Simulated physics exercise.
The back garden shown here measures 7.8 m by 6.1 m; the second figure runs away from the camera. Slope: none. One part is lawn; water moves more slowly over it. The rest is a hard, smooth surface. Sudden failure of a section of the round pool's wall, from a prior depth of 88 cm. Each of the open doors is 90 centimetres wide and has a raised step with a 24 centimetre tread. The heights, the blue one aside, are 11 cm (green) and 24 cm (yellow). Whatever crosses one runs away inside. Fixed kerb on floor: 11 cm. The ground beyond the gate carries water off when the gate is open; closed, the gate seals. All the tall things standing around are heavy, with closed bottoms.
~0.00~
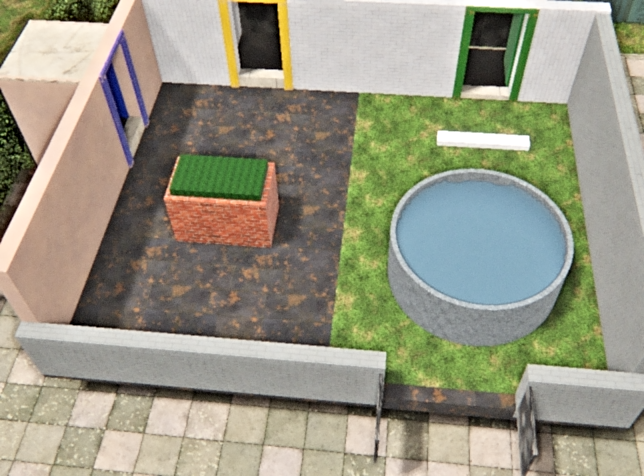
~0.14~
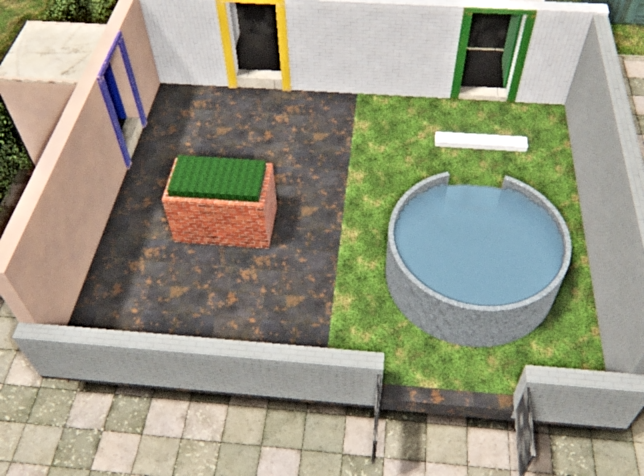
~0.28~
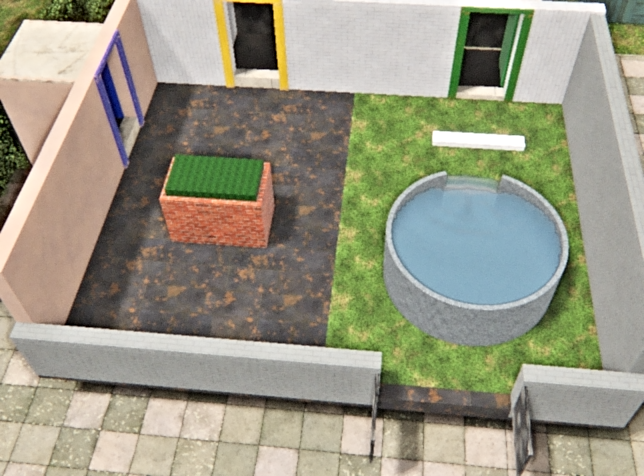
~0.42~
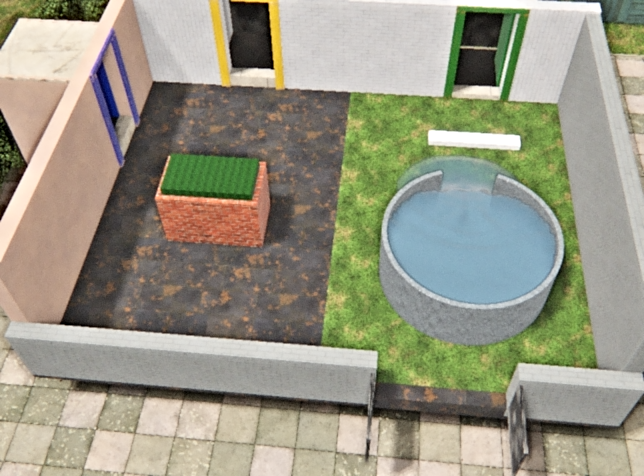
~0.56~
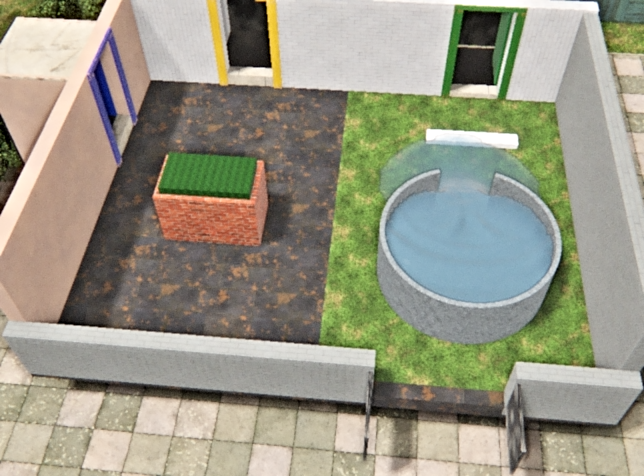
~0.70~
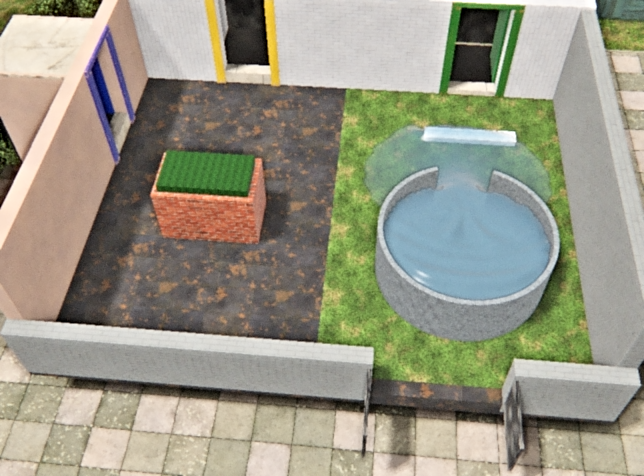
In a walled garden, water pours through a gap in the round pool's far side and spreads.
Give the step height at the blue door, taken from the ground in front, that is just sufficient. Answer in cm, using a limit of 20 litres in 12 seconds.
Roughly 11 cm above the ground in front.
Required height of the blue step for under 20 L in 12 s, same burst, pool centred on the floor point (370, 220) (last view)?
I'd put it at close to 13.5 cm.
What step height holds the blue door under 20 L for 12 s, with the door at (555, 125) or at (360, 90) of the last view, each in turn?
Minimums: About 22 cm and 16 cm.
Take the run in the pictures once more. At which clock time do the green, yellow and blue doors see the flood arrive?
Arrival times - green 1.2 seconds, yellow 2.2 seconds, blue 4.0 seconds.
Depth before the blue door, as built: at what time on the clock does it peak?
I'd say near 6.5 seconds.
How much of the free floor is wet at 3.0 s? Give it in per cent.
I'd say near 40 percent is wet.
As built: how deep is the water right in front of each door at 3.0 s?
In cm - green: 25, yellow: 7, blue: 0.
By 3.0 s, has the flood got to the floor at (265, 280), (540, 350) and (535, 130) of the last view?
Untouched; untouched; soaked.
After 1.4 s water covers 25 % of the floor, deepest (40 cm) near (457, 199); it has not reached the blue door.
After 3.0 s water covers 40 % of the floor, deepest (28 cm) near (495, 134); it has not reached the blue door.
After 12.0 s water covers 95 % of the floor, deepest (12 cm) near (293, 96); 10 cm at the blue door, 0 litres in over its 26 cm step.
At the blue door as built, the water arrived by 4.0 s and peaked near 16 cm at 6.4 s.
Run again over the same 12 s with other heights there, 41 litres in over 9.5 cm, 4 litres over 13 cm. The limit of 20 litres is kept from about 11 cm up.
